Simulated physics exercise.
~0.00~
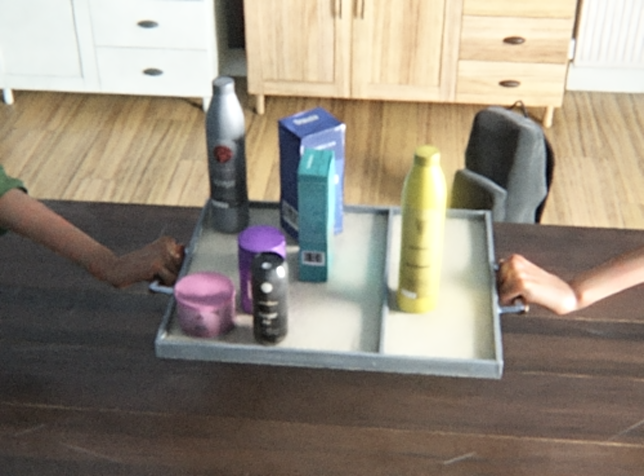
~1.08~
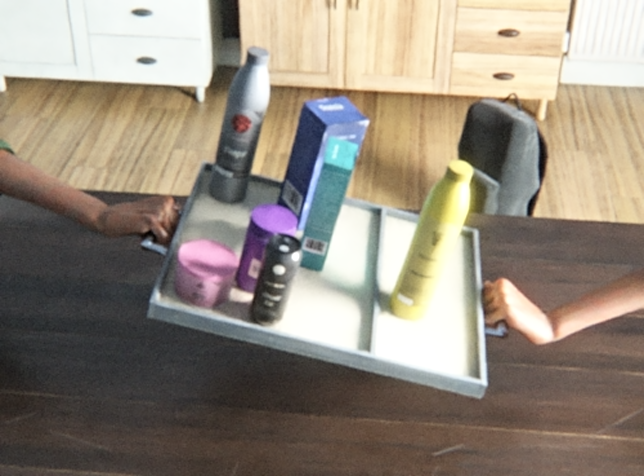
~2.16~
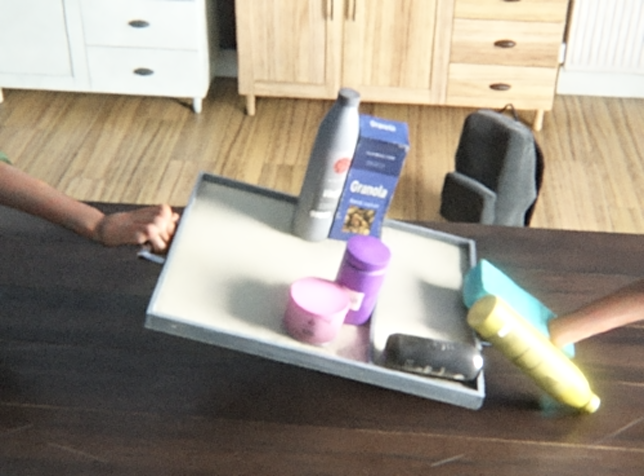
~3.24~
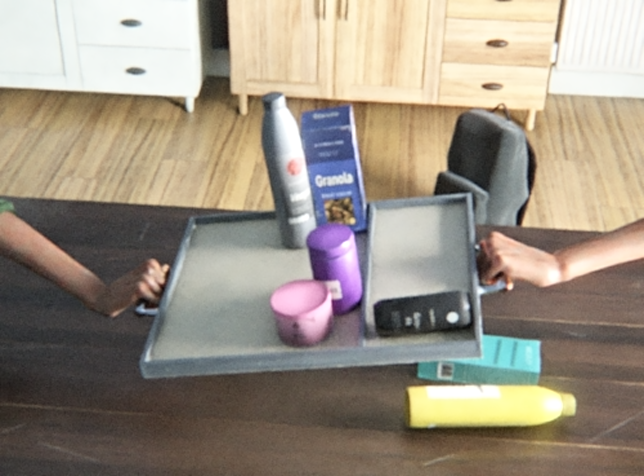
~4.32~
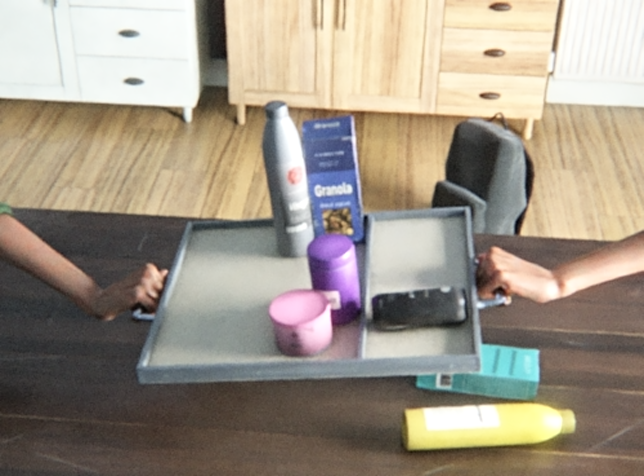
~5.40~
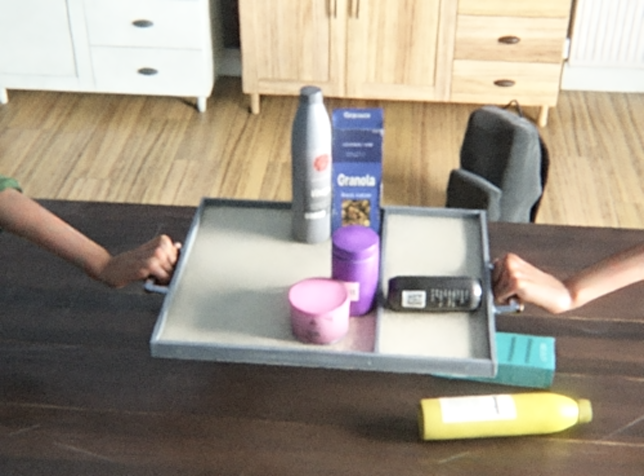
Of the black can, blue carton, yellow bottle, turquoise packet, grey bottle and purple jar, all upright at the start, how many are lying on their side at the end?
Three of them are lying on their side at the end. The black can lies on the tray, while the yellow bottle and the turquoise packet lie on the table.
